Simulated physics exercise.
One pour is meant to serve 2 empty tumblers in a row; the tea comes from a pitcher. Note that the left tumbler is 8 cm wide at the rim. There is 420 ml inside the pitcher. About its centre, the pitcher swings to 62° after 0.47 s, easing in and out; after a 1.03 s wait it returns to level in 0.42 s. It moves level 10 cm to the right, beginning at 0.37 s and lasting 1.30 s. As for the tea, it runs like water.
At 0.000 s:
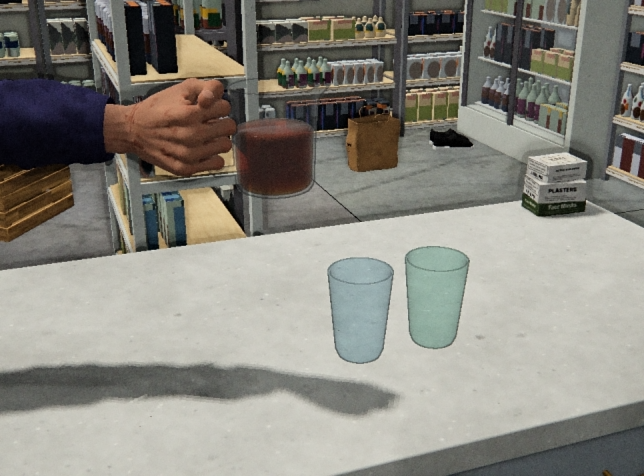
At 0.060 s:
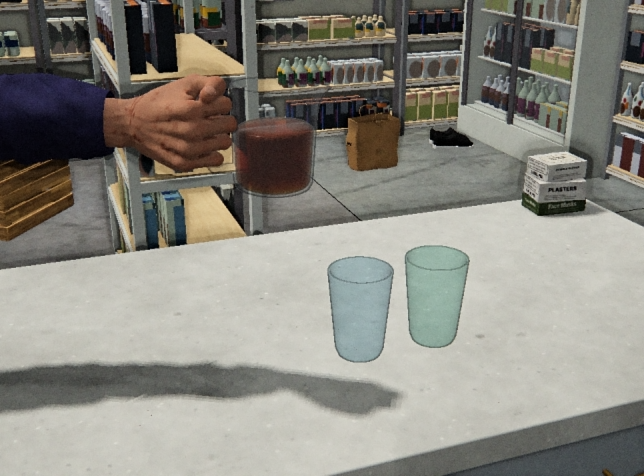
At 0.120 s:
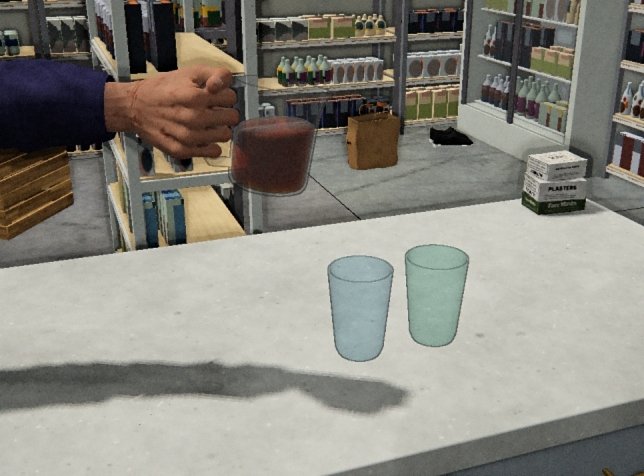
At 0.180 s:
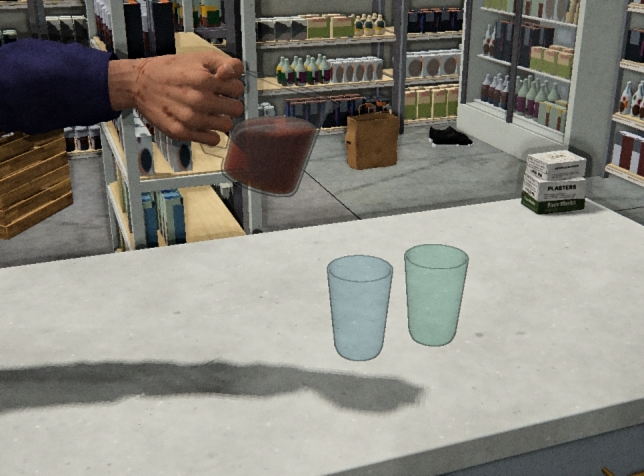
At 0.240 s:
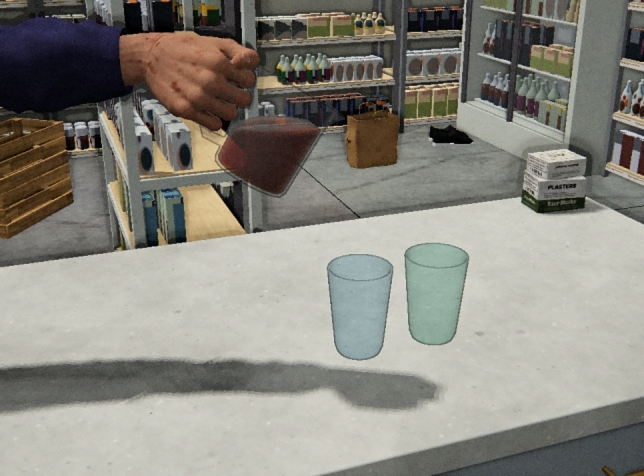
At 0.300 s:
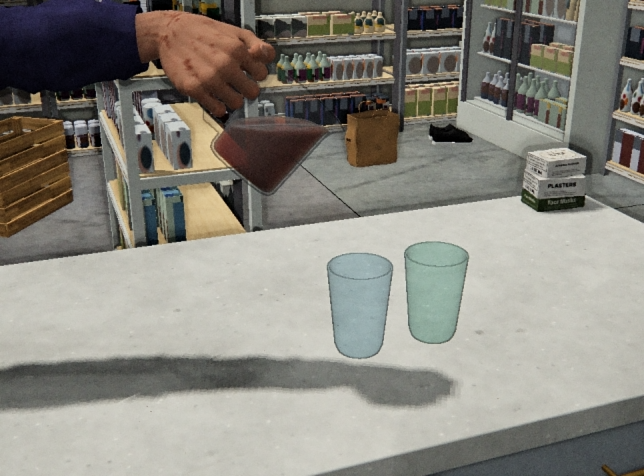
At first, a hand holds a pitcher of dark reddish tea nearly upright, up and to the left of two empty tumblers on a pale counter. The hand then tilts the pitcher steadily further toward the right, the tea shifting toward its lower right side, while the tumblers stay still and empty.
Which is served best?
It's the right-hand one.
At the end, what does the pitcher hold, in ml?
Roughly 220 ml.
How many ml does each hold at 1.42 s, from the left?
Left about 10 ml, right about 70 ml.
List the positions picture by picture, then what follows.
Tilt 0°; pouring edge (329, 84); surface from (235, 130) to (309, 124); the left tumbler's rim runs from (331, 277) to (390, 267); the right tumbler's rim runs from (409, 264) to (464, 256), in the first frame.
Tilt 2°; pouring edge (331, 85); surface from (234, 130) to (310, 122), in the second frame.
Tilt 9°; pouring edge (336, 92); surface from (235, 129) to (311, 121), in the third frame.
Tilt 20°; pouring edge (340, 103); surface from (232, 131) to (313, 122), in the fourth frame.
Tilt 32°; pouring edge (344, 117); surface from (226, 137) to (317, 122), in the fifth frame.
Tilt 44°; pouring edge (344, 131); surface from (218, 136) to (325, 124), in the sixth frame.
After 0.75 s the tilt is 62° and from the left they hold 15 ml, 0 ml, the pitcher 320 ml, and 25 ml is on the counter.
After 1.08 s the tilt is 62° and from the left they hold 15 ml, 35 ml, the pitcher 270 ml, and 85 ml is on the counter.
After 1.42 s the tilt is 62° and from the left they hold 15 ml, 75 ml, the pitcher 235 ml, and 85 ml is on the counter.
After 1.79 s the tilt is 13° and from the left they hold 15 ml, 100 ml, the pitcher 215 ml, and 85 ml is on the counter.
In the end from the left they hold 15 ml, 105 ml, the pitcher 215 ml, and 85 ml is on the counter.
